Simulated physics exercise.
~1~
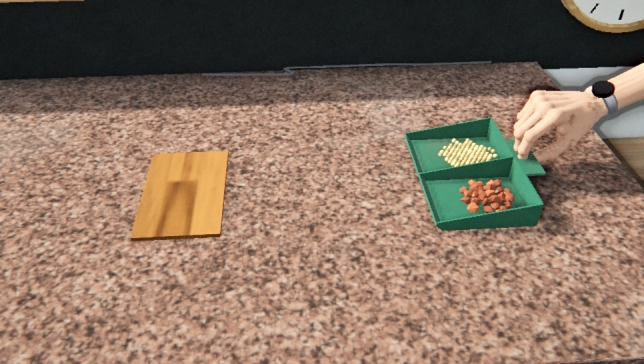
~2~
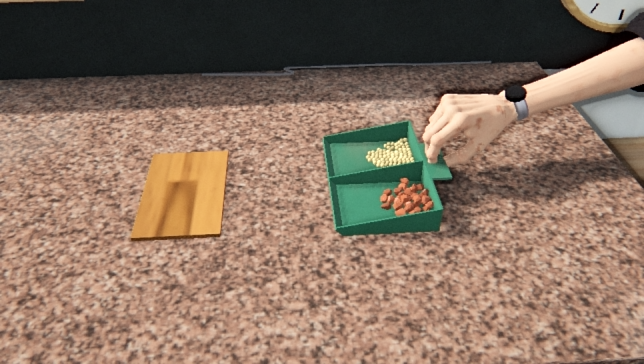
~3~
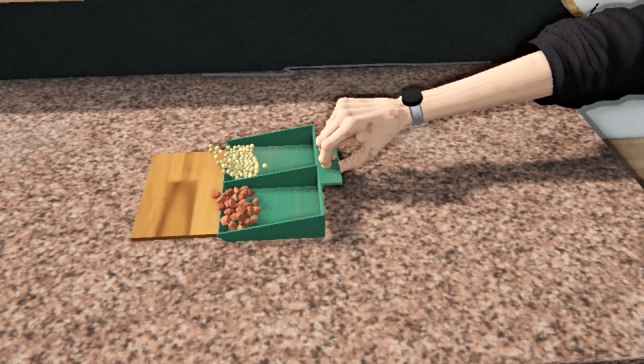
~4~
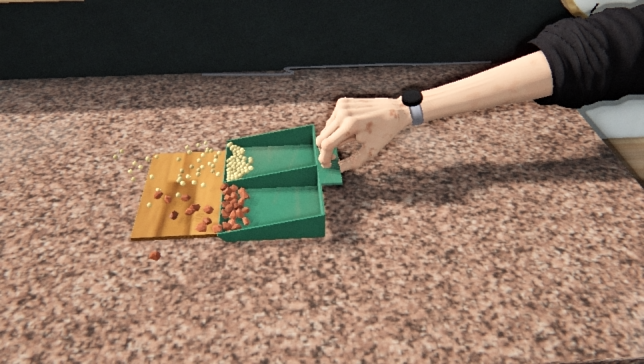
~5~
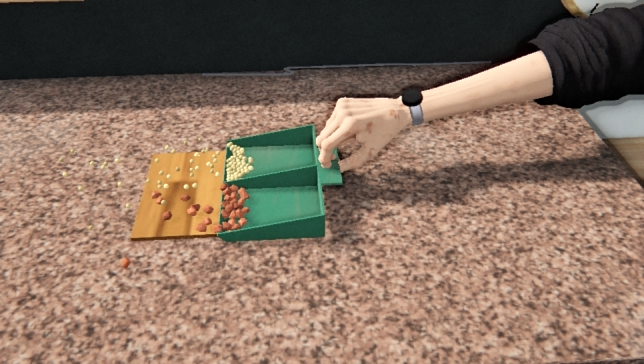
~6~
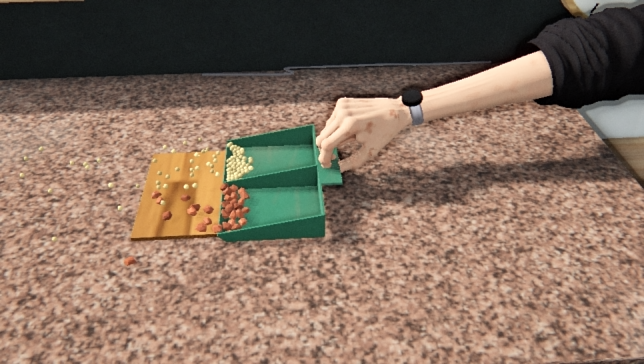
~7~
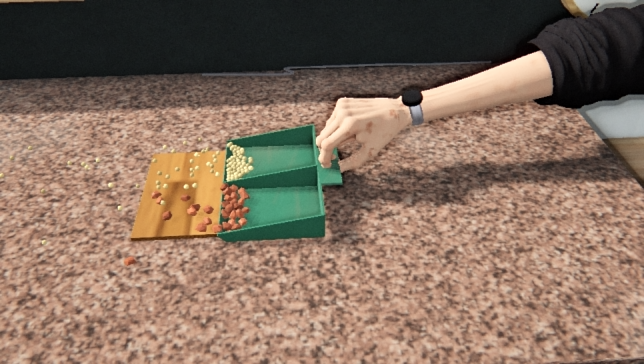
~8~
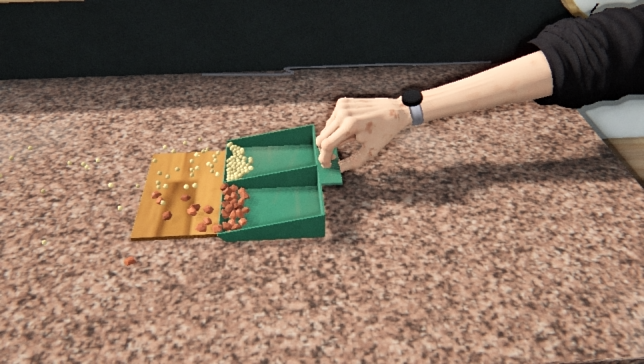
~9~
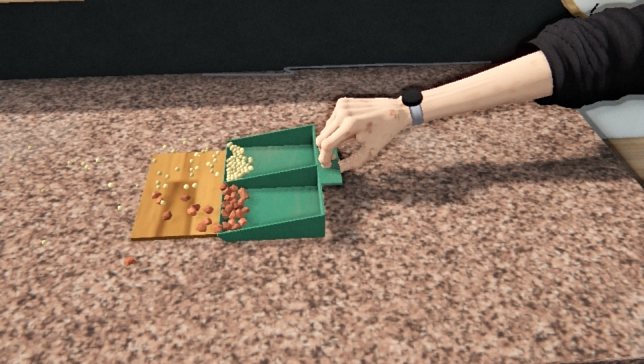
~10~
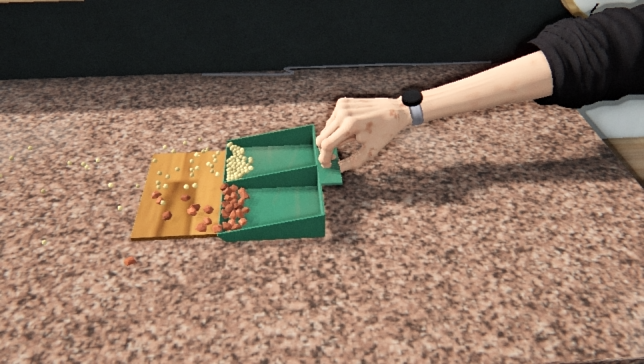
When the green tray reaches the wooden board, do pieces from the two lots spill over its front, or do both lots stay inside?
Pieces from both lots spill over the front. Some pale bits and some reddish-brown pieces end up on the board and counter, while the rest remain in the tray.
In the video, a hand slides a green two-part tray holding pale bits and reddish-brown pieces left across a speckled counter until it stops against a flat wooden board. Some of both lots spill over the front onto the board and counter, while the rest stay inside.
